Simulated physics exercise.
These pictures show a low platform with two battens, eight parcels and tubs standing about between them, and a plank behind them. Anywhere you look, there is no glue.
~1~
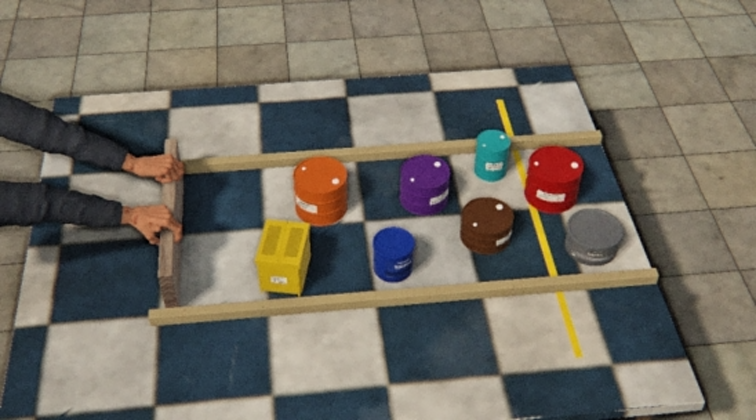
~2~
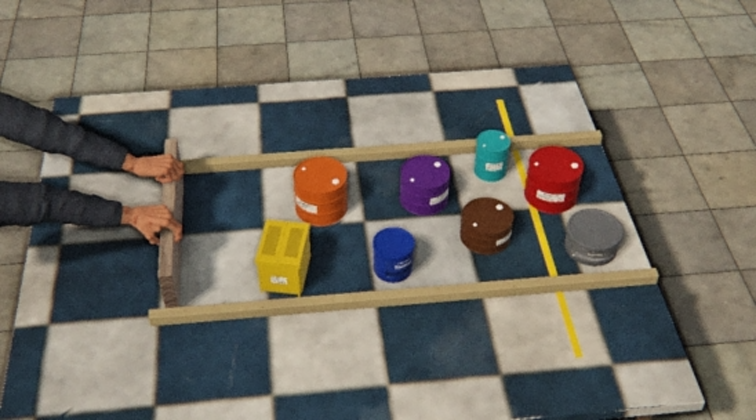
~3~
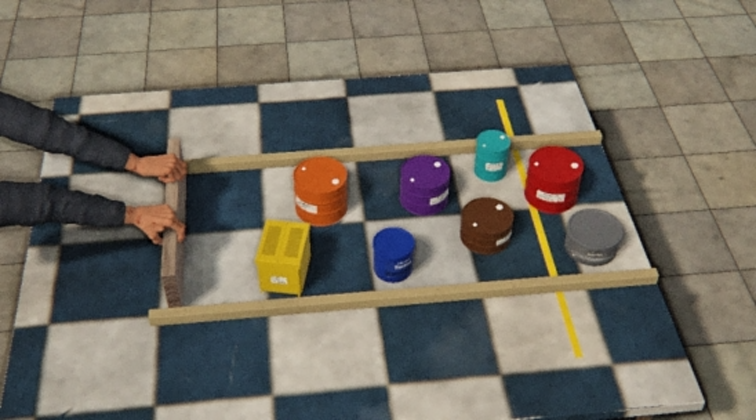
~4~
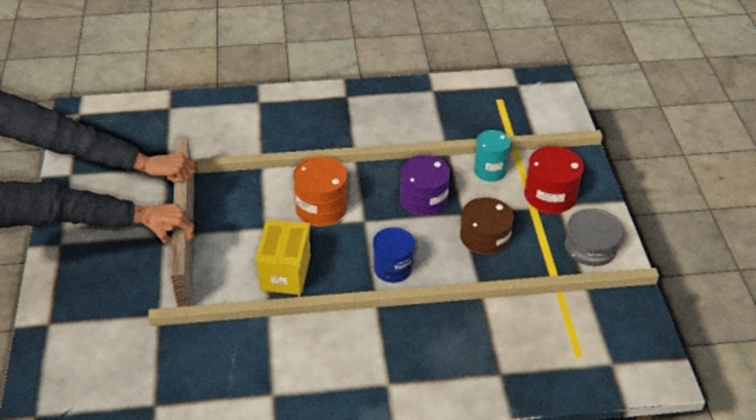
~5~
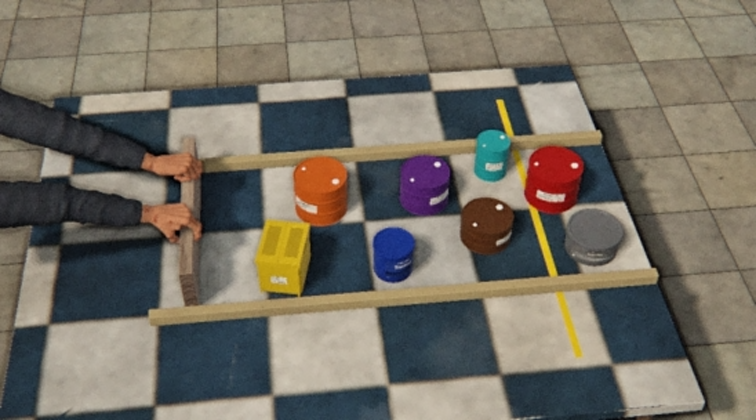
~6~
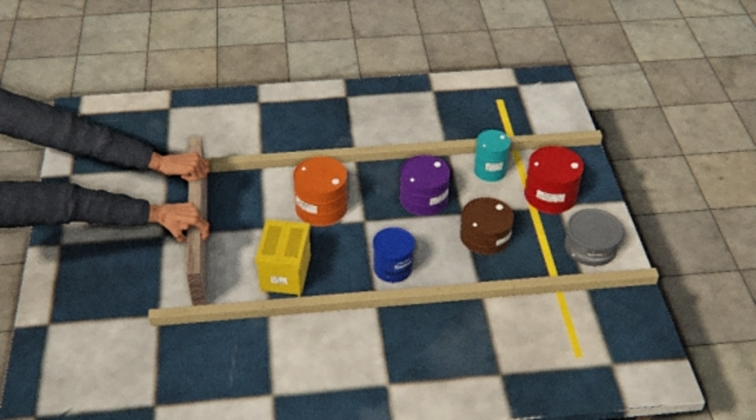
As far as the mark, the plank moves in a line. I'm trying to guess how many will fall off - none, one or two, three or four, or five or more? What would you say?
I'd say one or two.
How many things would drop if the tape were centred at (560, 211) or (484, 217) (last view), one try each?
The ground gets 3 in the first try and 0 in the second.
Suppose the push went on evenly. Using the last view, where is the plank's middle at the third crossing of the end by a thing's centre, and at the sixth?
The first one at (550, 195), the next at (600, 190).
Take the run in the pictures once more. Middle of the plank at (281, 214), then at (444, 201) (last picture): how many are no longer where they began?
In order, the tallies are 1 and 7.
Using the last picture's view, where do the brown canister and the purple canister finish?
Near (594, 204) and (602, 169).
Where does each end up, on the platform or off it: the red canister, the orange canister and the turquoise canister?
Here is how it goes: The red canister ends up below, the orange canister remains aboard, the turquoise canister remains aboard.
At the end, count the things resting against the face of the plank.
Count: 3.
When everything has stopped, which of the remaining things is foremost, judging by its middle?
That one's the purple canister.
Soon after, none off yet; grey pail at rest near (593, 238); red canister at rest near (553, 180); turquoise canister at rest near (492, 156).
In the end, the number that fall off is one or two; gone, red canister and grey pail.
